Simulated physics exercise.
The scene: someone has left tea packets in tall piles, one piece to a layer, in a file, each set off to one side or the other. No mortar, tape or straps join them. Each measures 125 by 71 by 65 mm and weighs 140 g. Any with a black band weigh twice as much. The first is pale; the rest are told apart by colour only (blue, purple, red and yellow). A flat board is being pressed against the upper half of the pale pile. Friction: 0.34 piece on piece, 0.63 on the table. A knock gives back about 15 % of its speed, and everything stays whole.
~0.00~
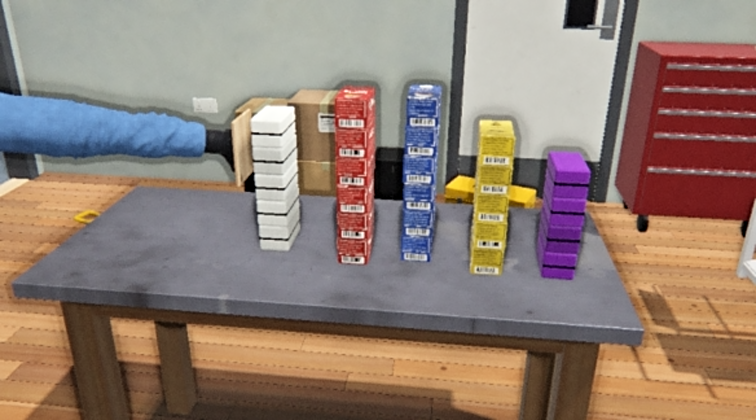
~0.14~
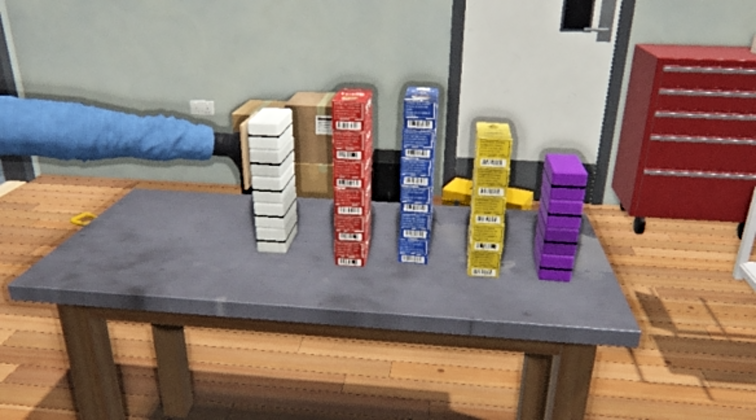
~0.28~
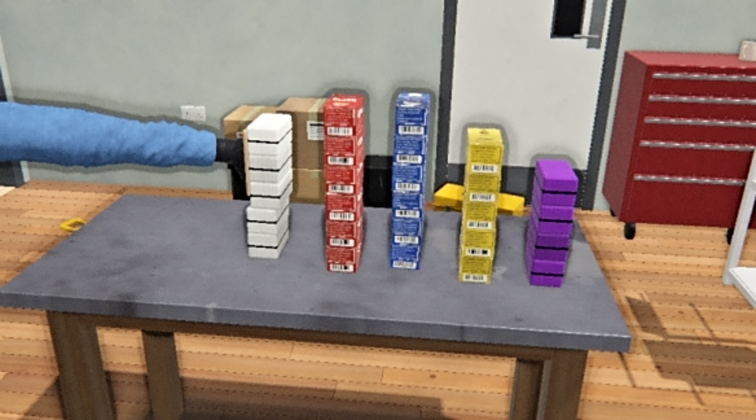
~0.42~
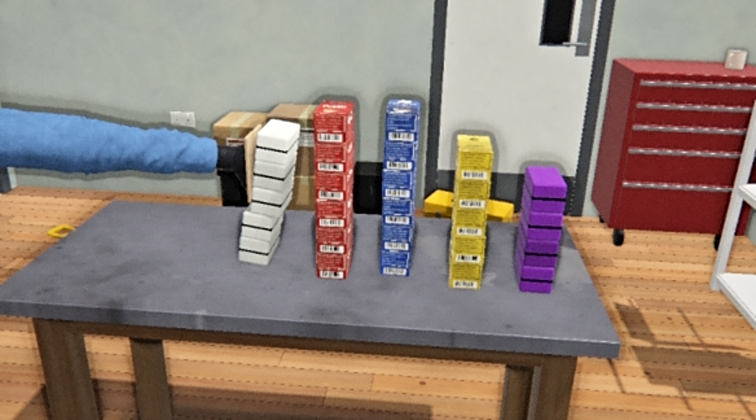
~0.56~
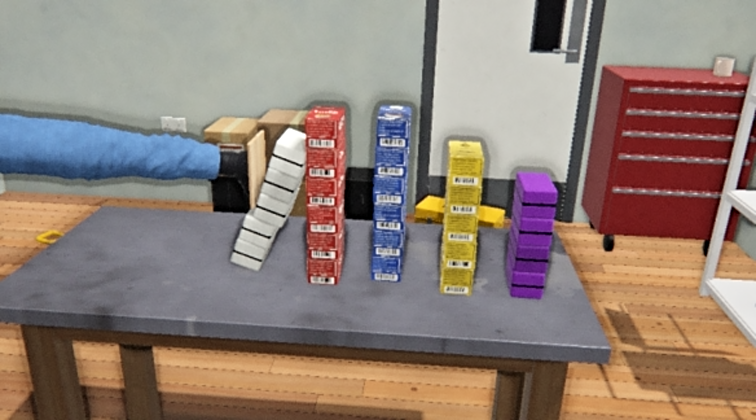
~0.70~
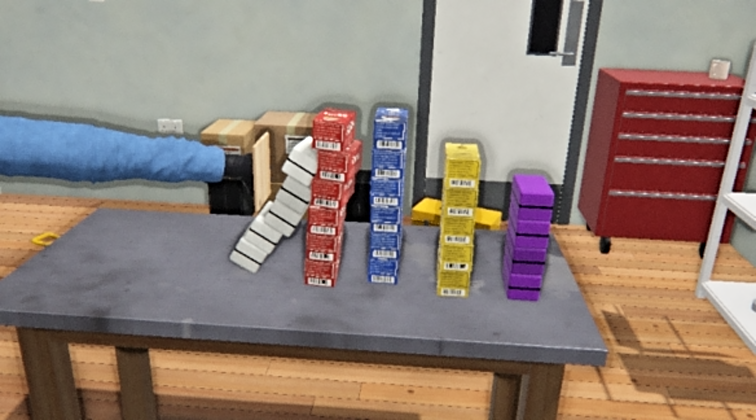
On a gray table, a blue-sleeved arm pushed a board against the white stack beside the red, blue, yellow and purple ones, and it leaned right until it pressed into the red stack, shifting its upper packets.
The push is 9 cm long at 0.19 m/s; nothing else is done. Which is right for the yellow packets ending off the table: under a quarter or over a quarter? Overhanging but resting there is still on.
More than a quarter of them.
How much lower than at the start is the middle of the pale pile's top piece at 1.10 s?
Roughly 12 cm.
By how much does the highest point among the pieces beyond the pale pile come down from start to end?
Roughly 11 cm.
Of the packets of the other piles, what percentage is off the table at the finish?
Roughly 30 per cent of them.
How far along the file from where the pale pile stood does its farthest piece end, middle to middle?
About 30 cm.
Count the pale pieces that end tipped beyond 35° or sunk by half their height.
5 pale pieces.
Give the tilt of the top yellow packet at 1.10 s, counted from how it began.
About 5°.
After 1.10 s, 5 of the pale pile down; none of the 5 yellow packets off the table (0 of 21 in all colours); top yellow packet 6° from how it stood; top blue packet 24° from how it stood, 22 mm lower.
After 1.68 s, 5 of the pale pile down; 1 of the 5 yellow packets off the table (3 of 21 in all colours); top yellow packet on its side; top purple packet on its side.
In the end (2.3 s), 5 of the pale pile down; 2 of the 5 yellow packets off the table (6 of 21 in all colours); top yellow packet on its side; top blue packet on its side. That is 40 per cent.
